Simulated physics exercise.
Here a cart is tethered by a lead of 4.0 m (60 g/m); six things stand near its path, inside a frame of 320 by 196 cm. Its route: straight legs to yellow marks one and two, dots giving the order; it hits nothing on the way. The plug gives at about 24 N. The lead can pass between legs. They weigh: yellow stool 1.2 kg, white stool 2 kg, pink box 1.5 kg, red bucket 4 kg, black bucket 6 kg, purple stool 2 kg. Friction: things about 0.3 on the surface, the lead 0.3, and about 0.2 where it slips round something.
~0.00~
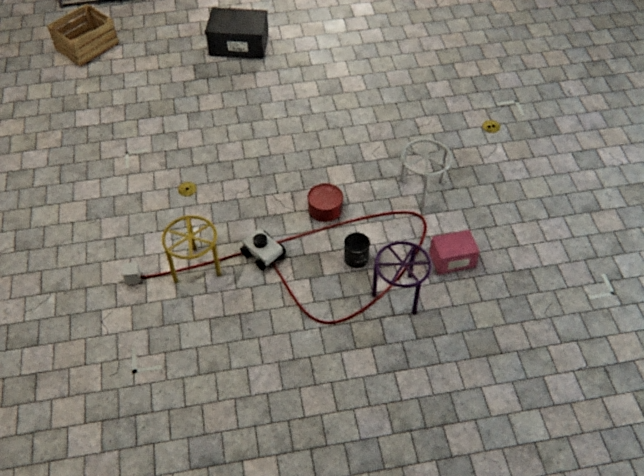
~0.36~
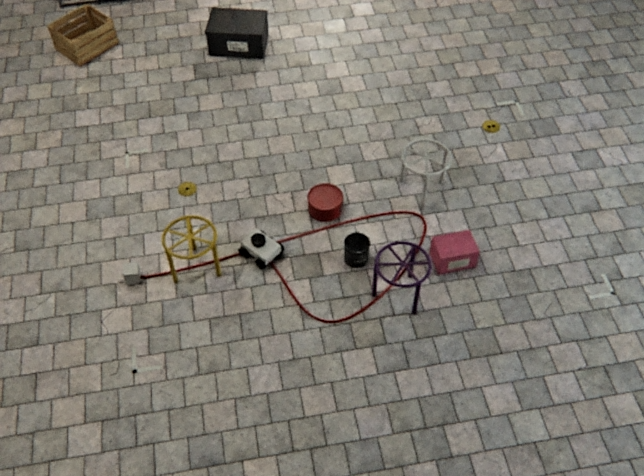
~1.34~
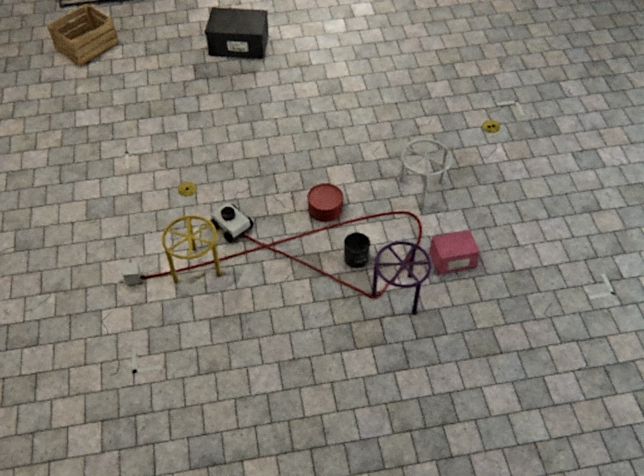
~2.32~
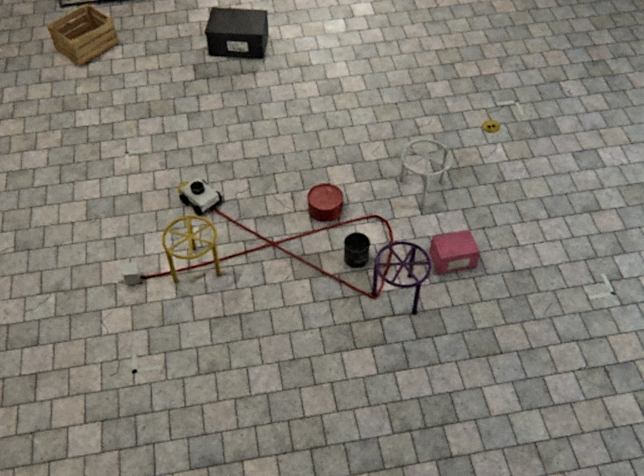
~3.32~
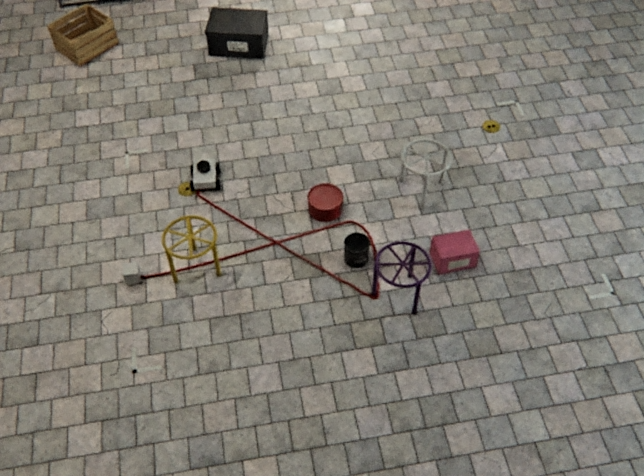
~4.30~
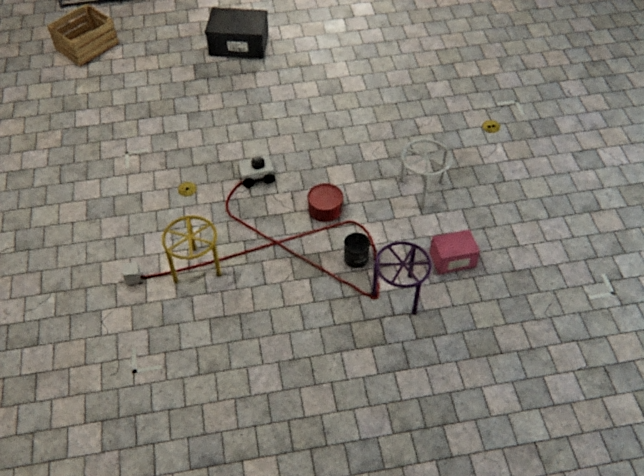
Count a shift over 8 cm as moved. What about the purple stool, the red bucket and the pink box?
Result: Purple stool moves, red bucket gets shifted, pink box keeps its place.
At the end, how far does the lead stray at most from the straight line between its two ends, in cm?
Some 70 cm.
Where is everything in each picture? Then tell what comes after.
In the first picture, shows, purple stool (403, 263); red bucket (325, 196); pink box (456, 244); marks (187, 189) (491, 127); lead runs through (301, 235) (296, 301); cart (268, 257).
In the second picture, shows, lead runs through (296, 300); cart (267, 256).
In the third picture, shows, lead runs through (285, 254); cart (236, 230).
In the fourth picture, shows, lead runs through (250, 230); cart (206, 204).
In the fifth picture, shows, lead runs through (228, 214); cart (206, 184).
In the sixth picture, shows, purple stool (403, 263); red bucket (325, 196); pink box (456, 244); lead runs through (301, 235) (318, 267) (229, 213); cart (250, 175).
At 5.8 s, cart at (315, 162), lead slack at the fixed end; nothing else has moved.
At 7.2 s, cart at (379, 149), lead slack at the fixed end; nothing else has moved.
At 8.7 s, cart at (439, 137), lead slack at the fixed end; purple stool 6 cm off its start at (397, 257).
At 10.2 s, cart at (490, 126), 6 N at the fixed end; red bucket 17 cm off its start, purple stool 15 cm off its start.
At 10.6 s, cart at (490, 126), 6 N at the fixed end; red bucket 17 cm off its start at (348, 199), purple stool 15 cm off its start at (388, 248), pink box 1 cm off its start at (456, 243).
